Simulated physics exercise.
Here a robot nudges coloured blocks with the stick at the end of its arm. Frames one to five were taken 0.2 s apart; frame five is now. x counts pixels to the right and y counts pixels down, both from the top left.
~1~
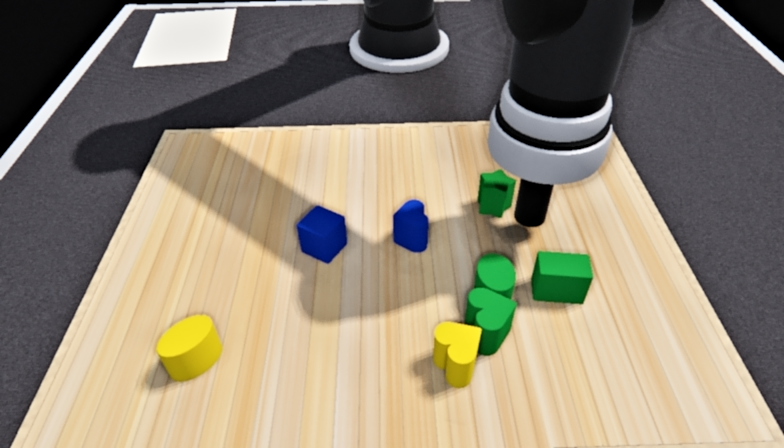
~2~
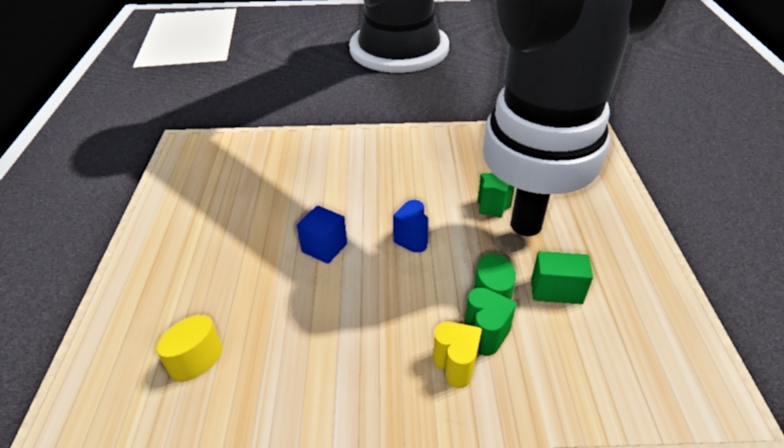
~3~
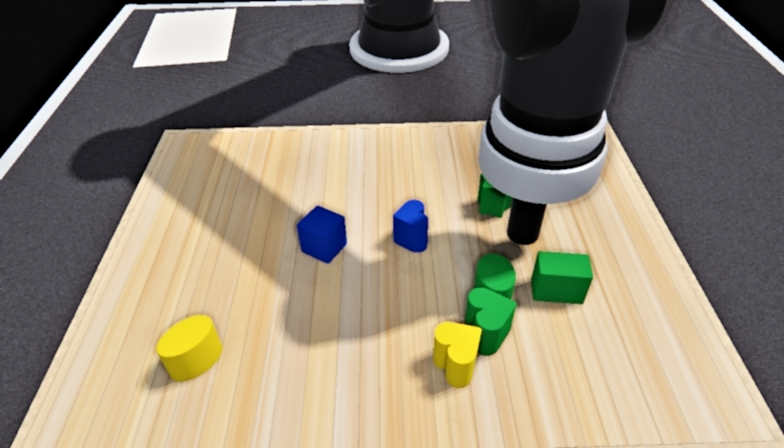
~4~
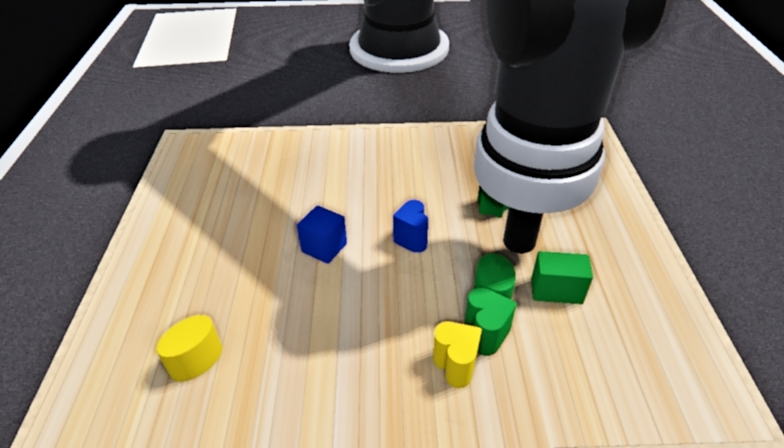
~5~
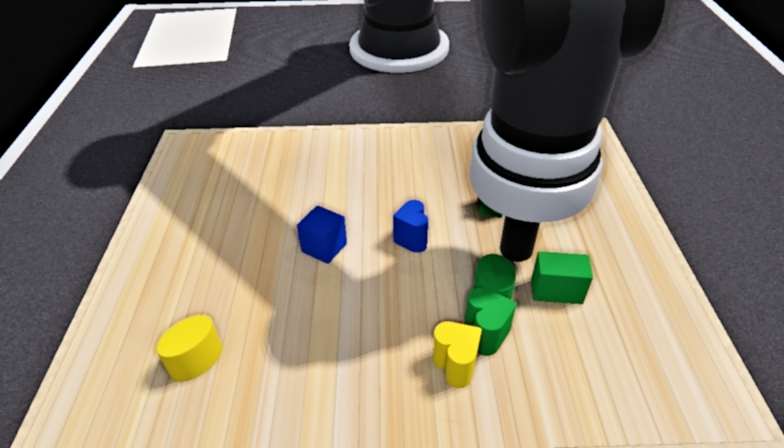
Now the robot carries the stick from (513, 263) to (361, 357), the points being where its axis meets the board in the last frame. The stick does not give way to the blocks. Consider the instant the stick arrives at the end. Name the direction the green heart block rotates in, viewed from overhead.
That block twists counter-clockwise.
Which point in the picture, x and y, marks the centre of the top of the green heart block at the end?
It will likely be found at (499, 343).
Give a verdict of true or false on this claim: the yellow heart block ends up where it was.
That claim is false.
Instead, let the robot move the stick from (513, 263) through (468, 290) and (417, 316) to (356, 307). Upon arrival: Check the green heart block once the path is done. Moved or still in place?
By the last moment, the green heart block will have left its place.
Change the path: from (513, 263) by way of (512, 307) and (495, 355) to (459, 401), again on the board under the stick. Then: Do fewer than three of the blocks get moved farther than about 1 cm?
No
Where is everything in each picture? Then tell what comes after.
Stick's lower end (529, 217); yellow heart block (459, 340); green heart block (491, 307); green oval block (496, 271); green rectangle (565, 264), in the first frame.
Stick (526, 226); blocks still, in the second frame.
Stick (523, 234); blocks still, in the third frame.
Stick (519, 242); blocks still, in the fourth frame.
Stick (516, 250); yellow heart block (459, 340); green heart block (491, 307); green oval block (496, 271); green rectangle (565, 264), in the fifth frame.
The first path, step by step. One third of the way, stick (469, 279); yellow heart block (459, 351), turned 40° clockwise; green heart block (493, 334), turned 25° anticlockwise; green oval block (473, 297), turned 35° anticlockwise.
Two thirds of the way, stick (416, 312); yellow heart block (460, 356), turned 45° clockwise; green heart block (499, 343), turned 25° anticlockwise; green oval block (456, 315), turned 110° anticlockwise.
At the end, stick (360, 345); yellow heart block (460, 356), turned 45° clockwise; green heart block (499, 343), turned 25° anticlockwise; green oval block (456, 315), turned 110° anticlockwise; green rectangle still.
